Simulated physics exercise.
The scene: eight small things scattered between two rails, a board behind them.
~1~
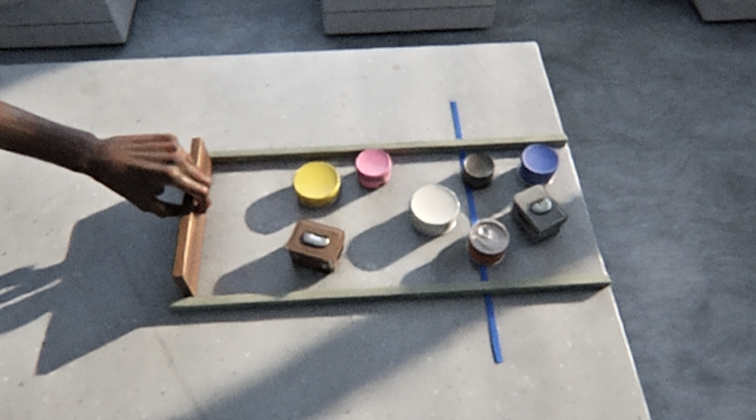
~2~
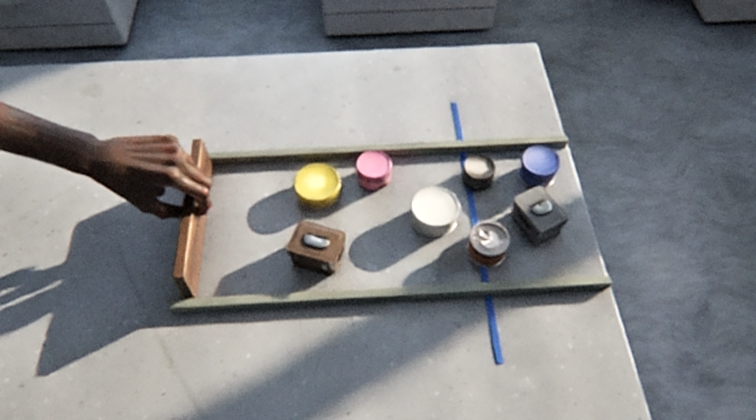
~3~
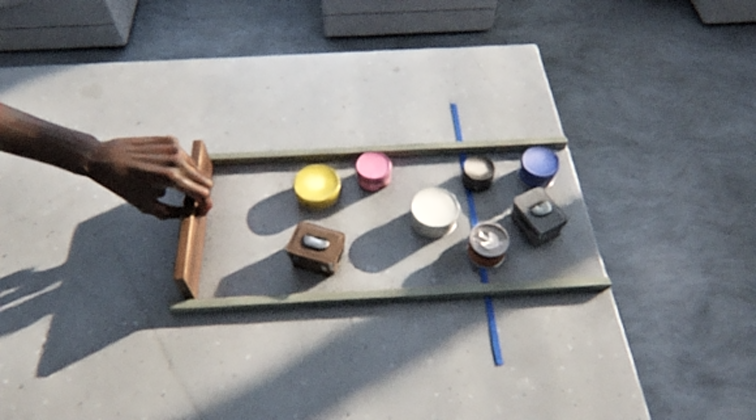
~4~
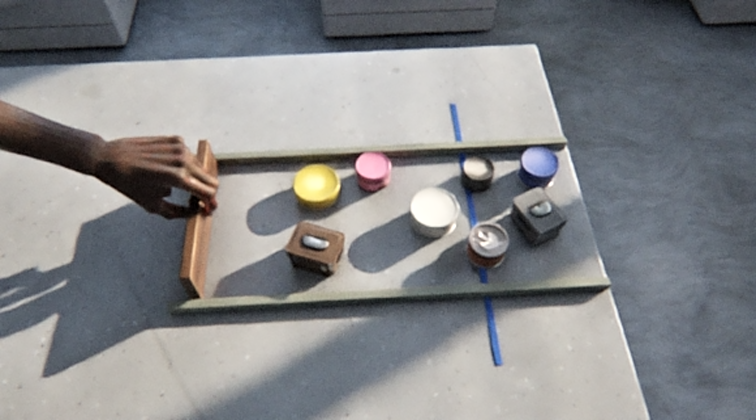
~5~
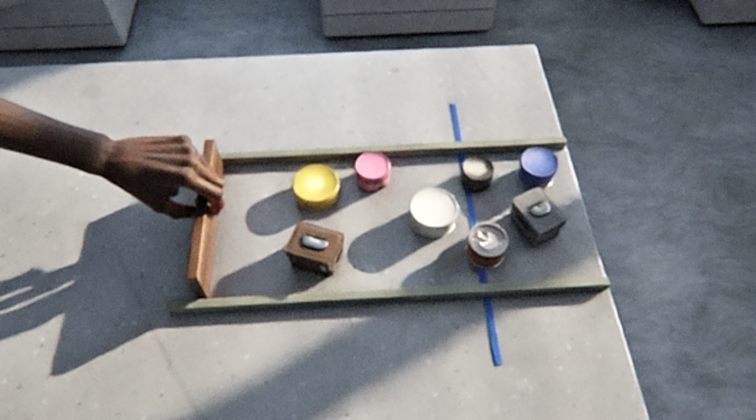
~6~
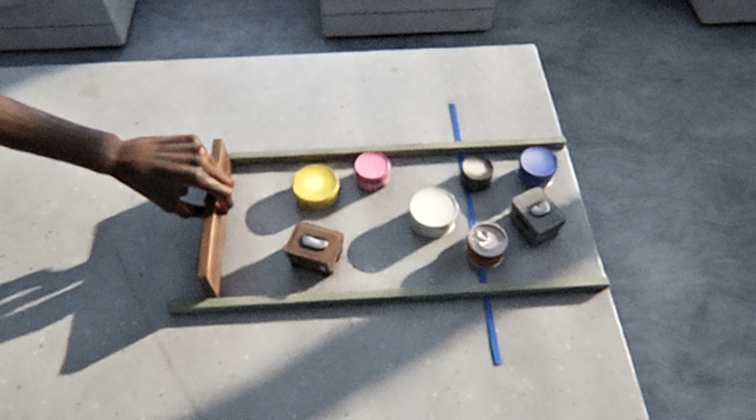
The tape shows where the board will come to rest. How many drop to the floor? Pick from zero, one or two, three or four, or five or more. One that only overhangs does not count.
In the end the number that fall off is zero.
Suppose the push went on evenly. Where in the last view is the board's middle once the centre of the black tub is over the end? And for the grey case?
At (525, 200) for the black tub; at (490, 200) for the grey case.
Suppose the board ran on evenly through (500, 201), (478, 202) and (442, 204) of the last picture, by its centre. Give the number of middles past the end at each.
The counts: 2, 0 and 0.
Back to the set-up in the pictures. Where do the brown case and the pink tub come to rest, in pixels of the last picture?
First (504, 240), then (507, 157).
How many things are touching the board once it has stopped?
It touches 2.
Soon after, none off yet; blue pot at rest near (537, 169); grey case at rest near (536, 217); black tub at rest near (477, 174).
In the end, the number that fall off is zero.
